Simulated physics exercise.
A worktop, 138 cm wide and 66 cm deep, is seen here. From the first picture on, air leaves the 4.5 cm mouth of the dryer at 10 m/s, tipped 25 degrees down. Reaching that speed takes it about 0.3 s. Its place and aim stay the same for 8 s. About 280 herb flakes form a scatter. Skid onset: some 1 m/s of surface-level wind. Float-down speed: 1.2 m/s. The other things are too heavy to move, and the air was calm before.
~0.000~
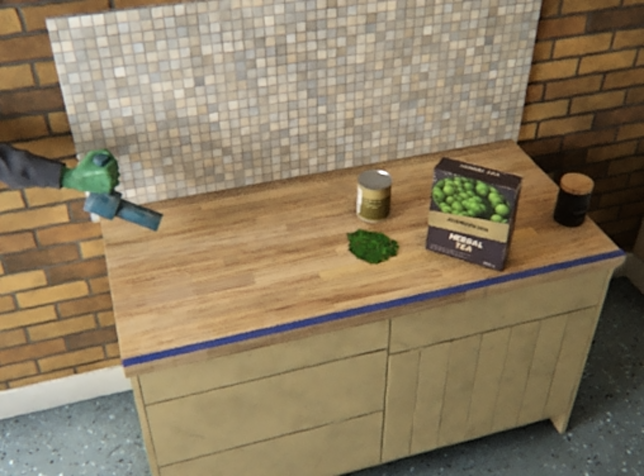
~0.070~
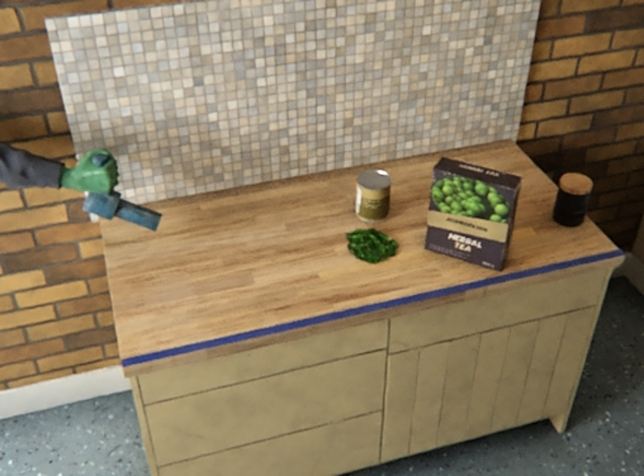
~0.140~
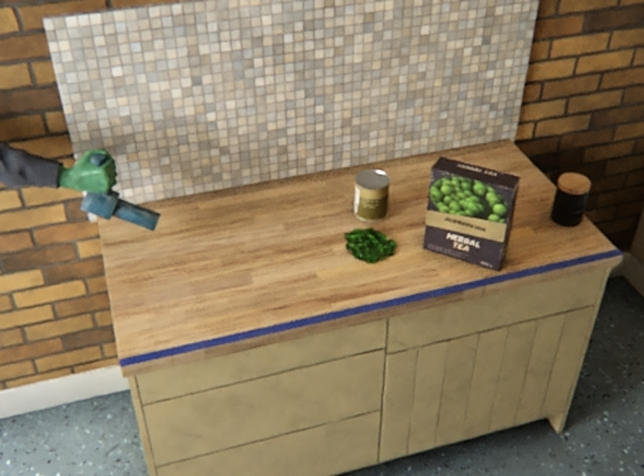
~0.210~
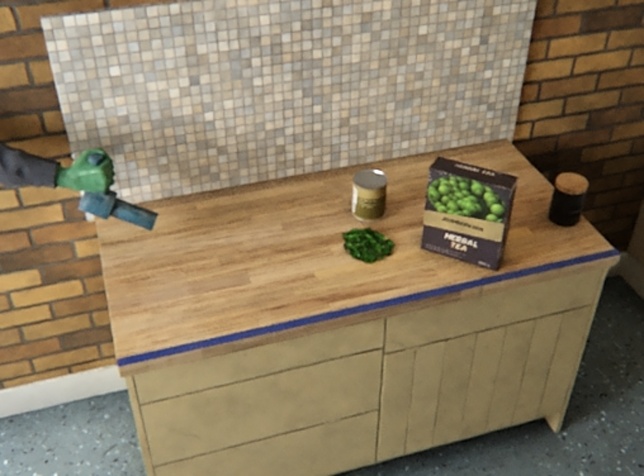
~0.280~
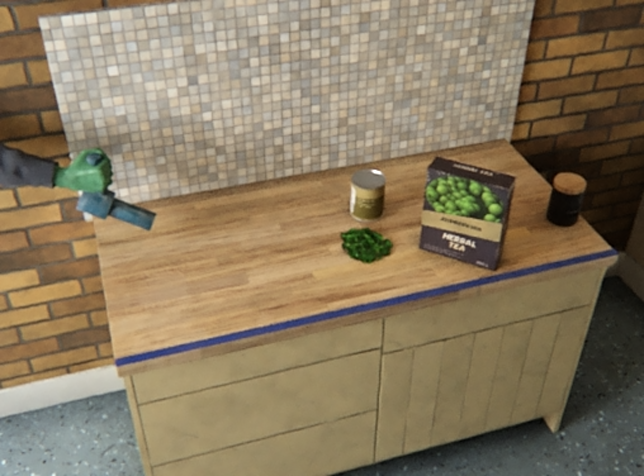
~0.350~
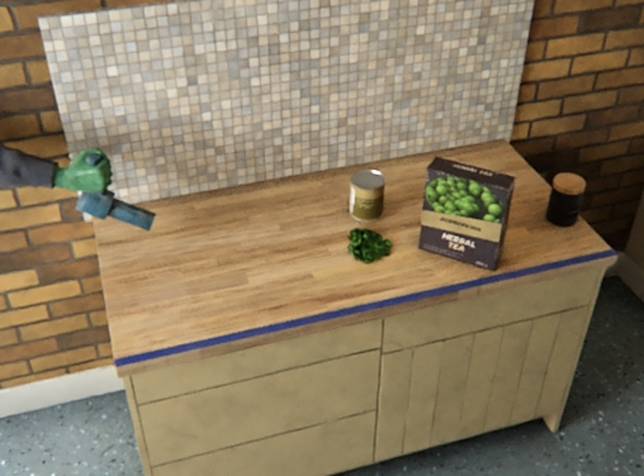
A green-gloved hand reaches in from the left holding a dark teal dryer angled down over a wooden counter, seen from above at a slant before a mosaic panel and brick wall. A green patch of herb flakes lies mid-counter before a tin, with a dark herbal tea box and a wooden-lidded jar rightward. The view drifts very slightly, and the patch loosens a little, thinning at its edges, while all else stays put.
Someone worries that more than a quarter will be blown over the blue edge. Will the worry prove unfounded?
No: Quarter exceeded.
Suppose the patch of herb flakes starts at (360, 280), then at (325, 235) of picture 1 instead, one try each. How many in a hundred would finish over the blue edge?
Near 100 % for the first and near 10 % for the second.
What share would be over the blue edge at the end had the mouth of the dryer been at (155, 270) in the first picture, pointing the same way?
Some 10 %.
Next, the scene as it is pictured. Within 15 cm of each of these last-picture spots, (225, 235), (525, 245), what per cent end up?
I would say around 0 % and 15 % respectively.
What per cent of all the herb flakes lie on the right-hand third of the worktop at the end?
I'd put it at about 20 percent.
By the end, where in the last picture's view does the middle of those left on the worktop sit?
Near (526, 223).
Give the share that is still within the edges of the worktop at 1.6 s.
Roughly 30 %.
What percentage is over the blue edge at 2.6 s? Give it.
50 %.
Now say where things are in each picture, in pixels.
The middle of the herb flakes is near (371, 247), none has stirred yet and the mouth of the dryer is at (160, 223), in the first frame.
The middle of the herb flakes is near (371, 246), none has stirred yet and the blue edge is centred on (394, 307), in the second frame.
The middle of the herb flakes is near (369, 246), none has stirred yet, the top of a tin is at (372, 179) and the top of a carton is at (476, 172), in the third frame.
The middle of the herb flakes is near (367, 246) and none has stirred yet, in the fourth frame.
The middle of the herb flakes is near (365, 246) and none has stirred yet, in the fifth frame.
The middle of the herb flakes is near (365, 246), the farthest in sight from the dryer is at (390, 245) and about 10 % have left their places, in the sixth frame.
After 1.6 s, 25 % are on the move or not yet settled, 52 % are over the blue edge; the middle of those still in play is near (515, 225).
After 2.6 s, 19 % are on the move or not yet settled, 54 % are over the blue edge; the middle of those still in play is near (512, 225).
After 4.4 s, 15 % are on the move or not yet settled, 54 % are over the blue edge; the middle of those still in play is near (515, 225).
After 8.0 s, at the end, 55 % are over the blue edge; the middle of those still in play is near (526, 223).
